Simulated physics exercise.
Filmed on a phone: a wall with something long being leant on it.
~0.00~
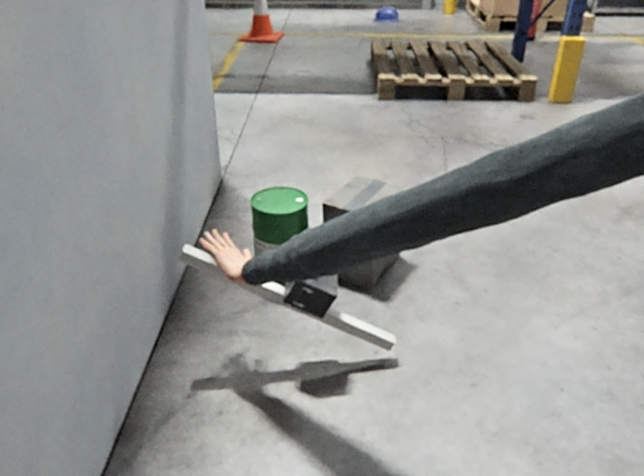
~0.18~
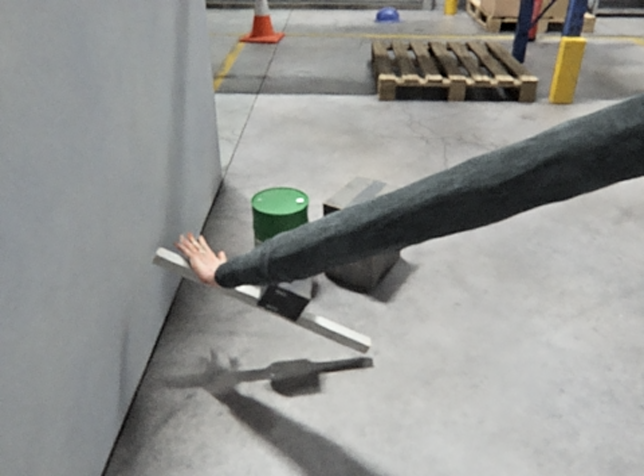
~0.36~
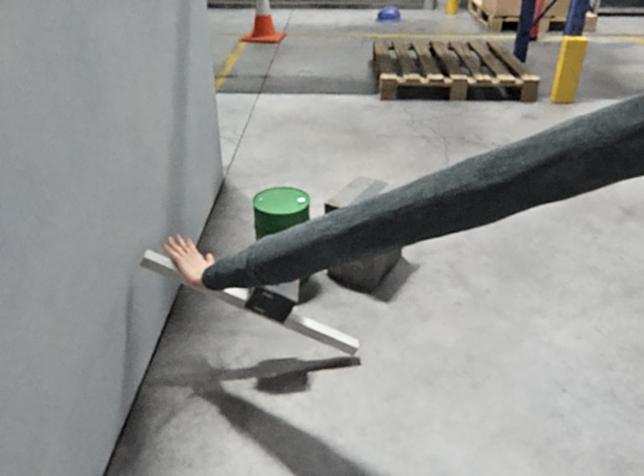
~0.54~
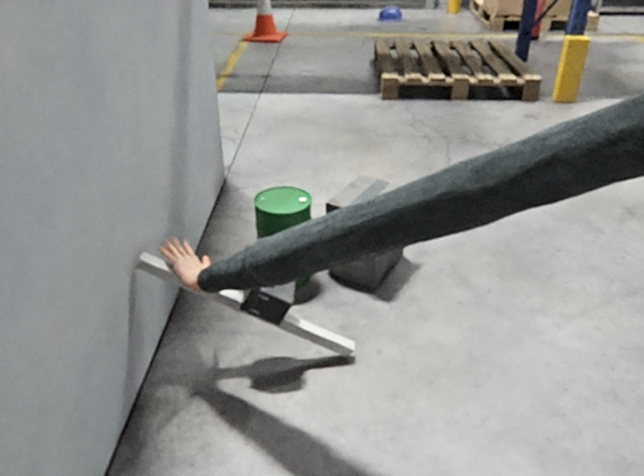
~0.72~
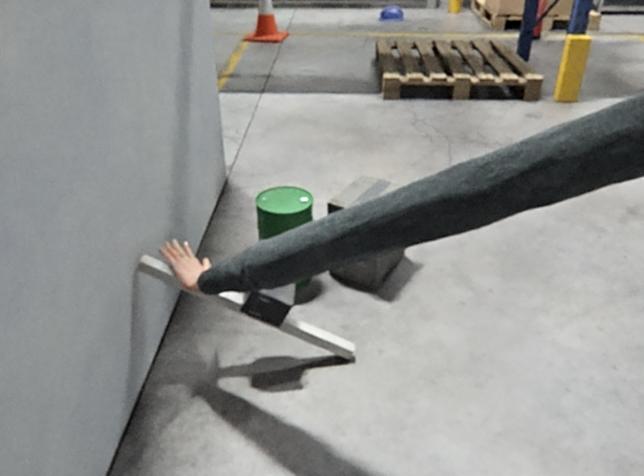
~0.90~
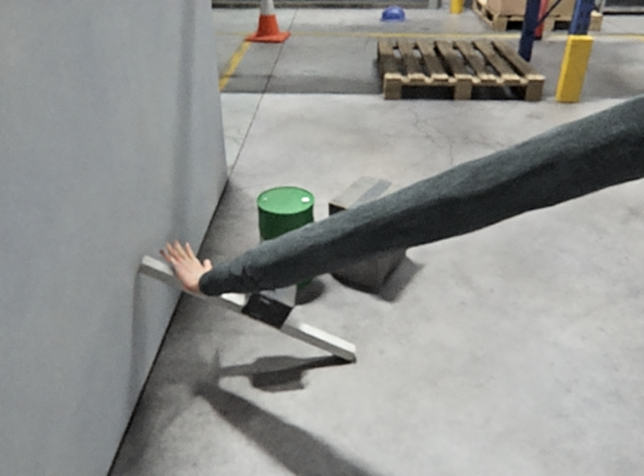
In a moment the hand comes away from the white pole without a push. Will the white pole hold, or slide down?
In the end the pole gives way.
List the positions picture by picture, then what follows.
In the first picture, on its way; white pole (292, 300).
In the second picture, on its way; white pole (267, 303).
In the third picture, on its way; white pole (255, 305).
In the fourth picture, on its way; white pole (250, 307).
In the fifth picture, leant on the wall, still held; white pole (250, 309).
In the sixth picture, leant on the wall, still held; white pole (252, 310).
Around 1.20 s, white pole leaning 21° more than when let go near (267, 340).
Around 1.30 s, white pole leaning 29° more than when let go near (272, 345).
Around 1.50 s, white pole leaning 27° more than when let go near (275, 350).
Finally (2.7 s), moved from the start, white pole; the other 2 still in place. Final places as the last picture's camera would see them, white pole near (276, 351). The pole slides down.
